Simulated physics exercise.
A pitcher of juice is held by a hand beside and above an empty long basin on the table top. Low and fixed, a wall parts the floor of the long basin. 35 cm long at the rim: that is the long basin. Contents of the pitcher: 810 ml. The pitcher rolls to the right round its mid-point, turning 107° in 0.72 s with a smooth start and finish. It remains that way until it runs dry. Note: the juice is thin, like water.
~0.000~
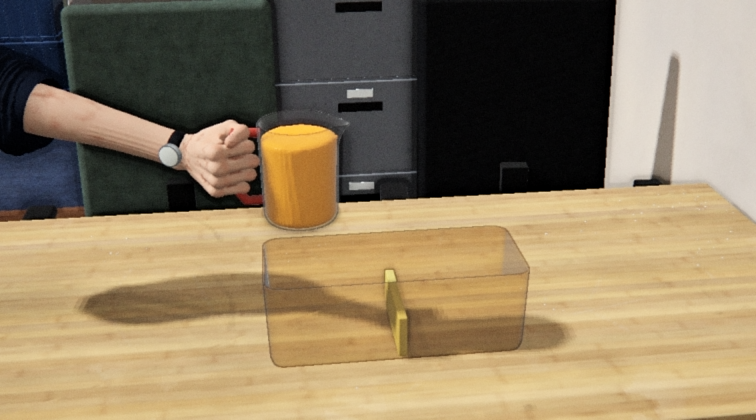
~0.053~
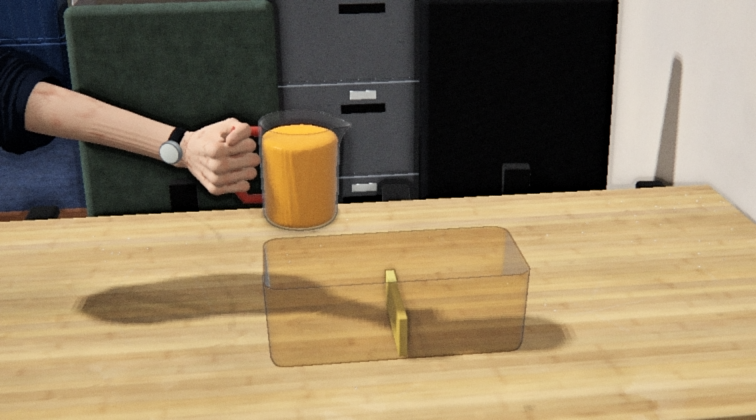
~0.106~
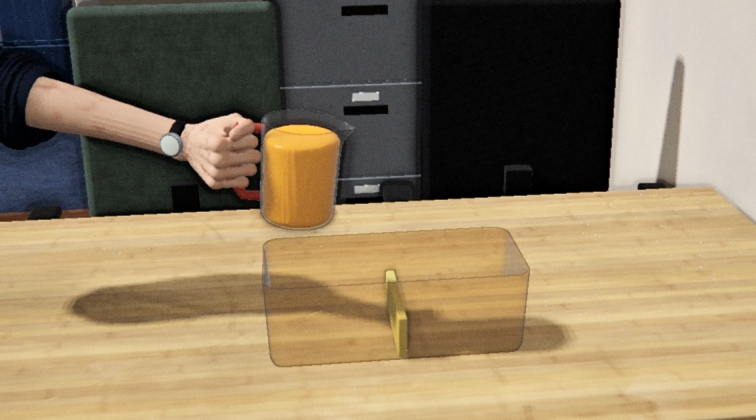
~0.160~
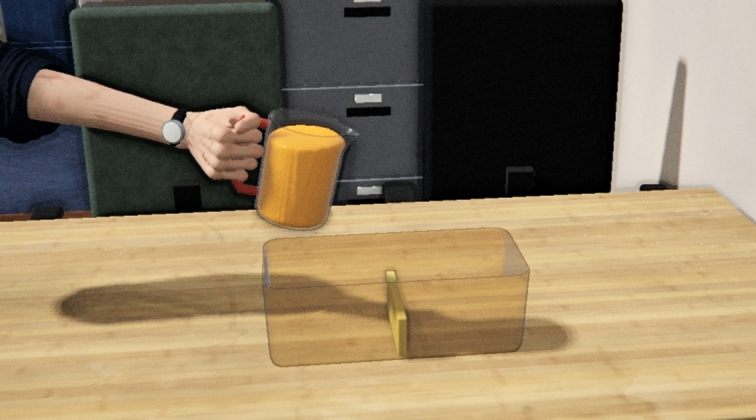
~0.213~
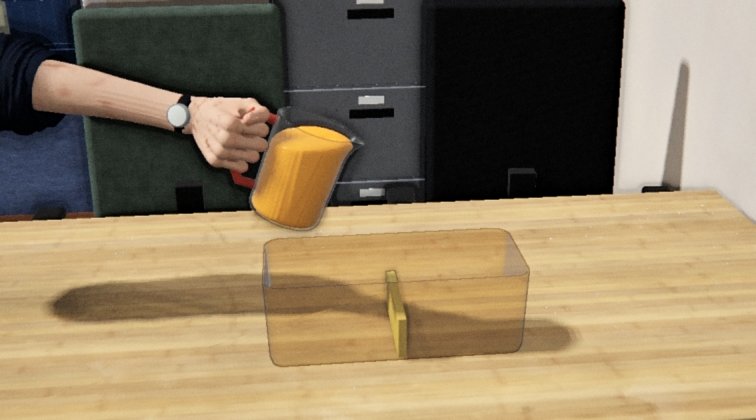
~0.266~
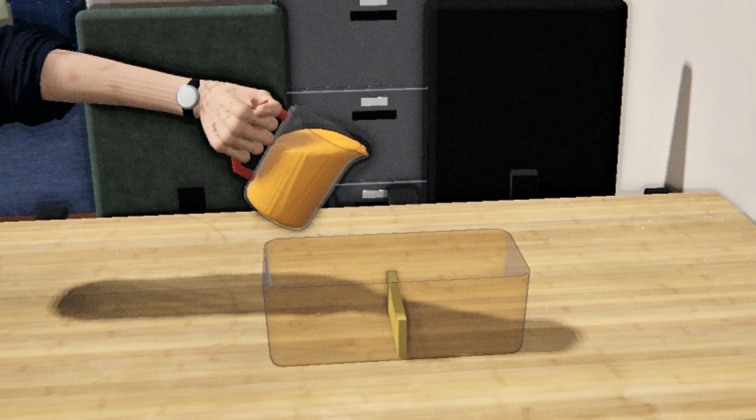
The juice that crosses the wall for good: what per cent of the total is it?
It is about 65 per cent of the total.
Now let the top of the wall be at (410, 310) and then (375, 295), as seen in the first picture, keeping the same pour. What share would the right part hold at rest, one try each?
I'd say 50 percent on the first go, 95 percent on the next.
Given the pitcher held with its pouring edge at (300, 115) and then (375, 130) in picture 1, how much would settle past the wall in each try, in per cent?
Respectively 5 and 95 %.
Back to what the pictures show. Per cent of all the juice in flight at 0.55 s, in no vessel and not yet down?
I'd say close to 22 per cent.
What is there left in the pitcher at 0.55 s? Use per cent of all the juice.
Close to 64 percent of the liquid remains at that time.
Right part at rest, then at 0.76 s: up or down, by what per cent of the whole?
The share ends bigger than before, by about 16 %.
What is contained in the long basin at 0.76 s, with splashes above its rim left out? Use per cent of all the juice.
68 per cent or thereabouts.
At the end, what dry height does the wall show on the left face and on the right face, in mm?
About 50 mm on the left, about 38 mm on the right.
After 0.55 s the tilt is 93° and 64 per cent is still to pour, 0 is left of the wall and 15 right of it.
After 0.76 s the tilt is 107° and 18 per cent is still to pour, 18 is left of the wall and 49 right of it.
After 0.98 s the tilt is 107° and 3 per cent is still to pour, 29 is left of the wall and 65 right of it.
After 1.22 s the tilt is 107° and 0 per cent is still to pour, 34 is left of the wall and 65 right of it.
In the end 34 per cent lies left of the wall, 65 right of it and 1 outside.
